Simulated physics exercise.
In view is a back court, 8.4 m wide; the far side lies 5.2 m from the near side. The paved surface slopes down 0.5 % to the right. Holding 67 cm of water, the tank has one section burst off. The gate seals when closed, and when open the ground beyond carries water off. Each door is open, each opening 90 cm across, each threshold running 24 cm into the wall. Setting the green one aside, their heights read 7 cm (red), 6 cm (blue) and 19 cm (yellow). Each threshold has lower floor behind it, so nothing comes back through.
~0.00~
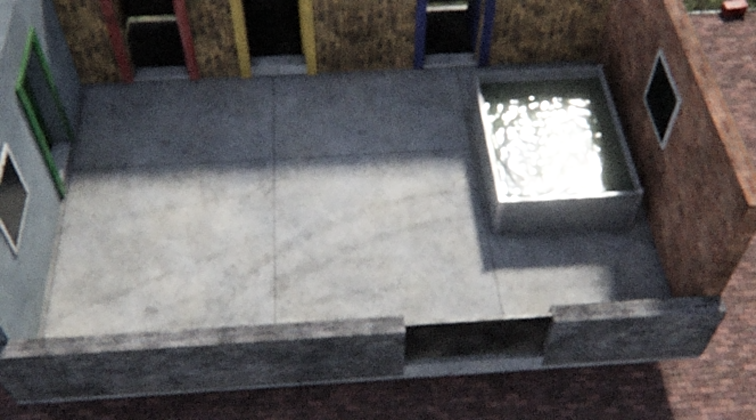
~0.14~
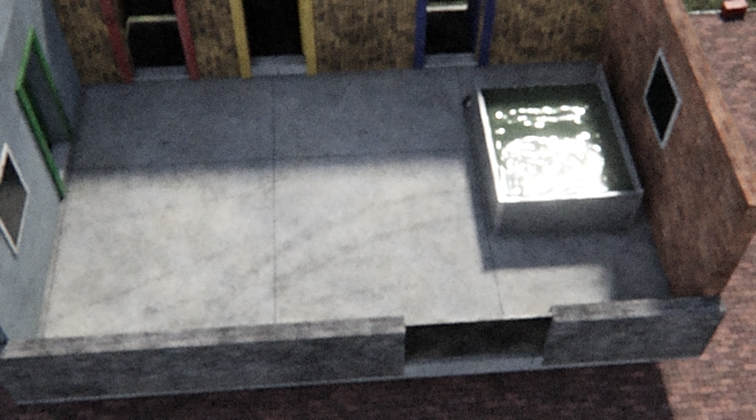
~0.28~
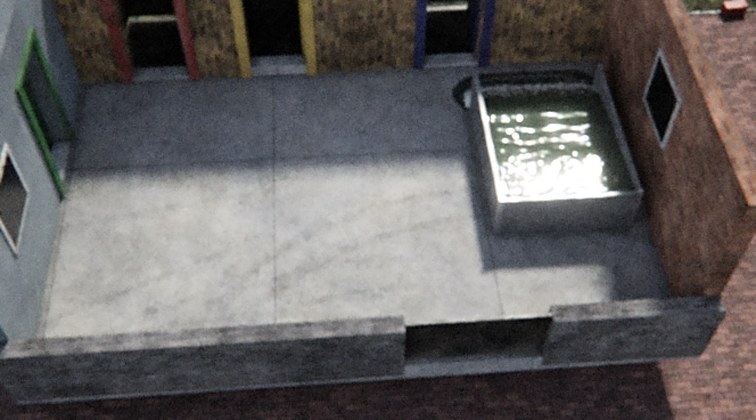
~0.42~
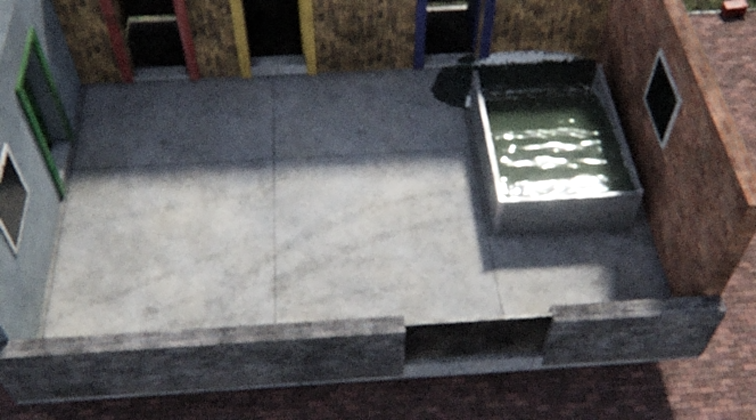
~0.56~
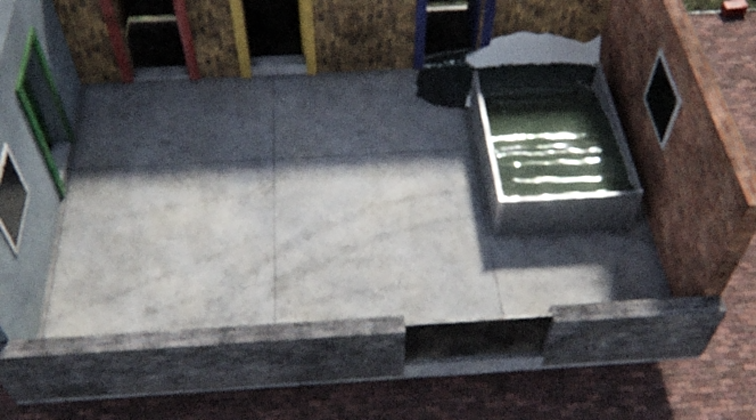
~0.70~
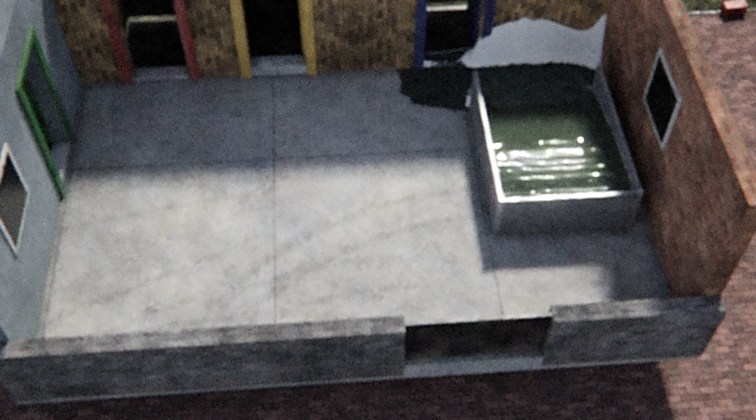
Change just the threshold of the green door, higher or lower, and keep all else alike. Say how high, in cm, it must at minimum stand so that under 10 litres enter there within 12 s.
It must stand at least about 11.5 cm high.
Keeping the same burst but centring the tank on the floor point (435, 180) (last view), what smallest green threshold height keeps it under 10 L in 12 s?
Minimum: Approx. 12.5 cm.
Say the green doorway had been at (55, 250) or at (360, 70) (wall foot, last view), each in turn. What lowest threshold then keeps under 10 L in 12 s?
Around 7.0 and 8.0 cm respectively.
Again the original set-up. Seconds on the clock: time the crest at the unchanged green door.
Approximately 4.0 s.
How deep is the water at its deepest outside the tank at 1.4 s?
Roughly 60 cm.
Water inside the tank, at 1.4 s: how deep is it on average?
Some 38 cm.
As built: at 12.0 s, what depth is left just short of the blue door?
Roughly 9.0 cm deep.
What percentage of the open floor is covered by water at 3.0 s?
I'd say near 35 percent is wet.
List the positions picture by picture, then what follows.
The first frame shows the tank at (553, 133) is whole and still, 67 cm deep; the green door at (48, 120) is dry.
In the second frame, the gap is on the far side, the front 0.3 m out at a hidden place; the back of the tank holds 67 cm.
In the third frame, the gap is on the far side, the front 0.7 m out at a hidden place; the back of the tank holds 67 cm.
In the fourth frame, the front is at (467, 59), 1.1 m from the gap on the far side; 2.3 m2 of floor is wet, 67 cm left at the back.
In the fifth frame, the gap is on the far side, the front 1.3 m out at (444, 55); the back of the tank holds 66 cm.
In the sixth frame, the front is at (422, 56), 1.4 m from the gap on the far side; 2.8 m2 of floor is wet, 60 cm left at the back; the green door at (48, 120), 7.2 m from the gap, is still 5.5 m from the nearest water.
After 1.4 s water covers 10 % of the floor, deepest (60 cm) near (591, 66); it has not reached the green door.
After 3.0 s water covers 35 % of the floor, deepest (32 cm) near (501, 102); it has not reached the green door.
After 12.0 s water covers 100 % of the floor, deepest (13 cm) near (580, 66); 5 cm at the green door, 28 litres in over its 9 cm threshold.
At the green door as built, the water arrived by 3.6 s and peaked near 17 cm at 4.0 s.
With a threshold of 10 cm, 20 litres would have come in within the 12 s; with 13.5 cm, 4 litres. So under 10 litres takes about 11.5 cm.
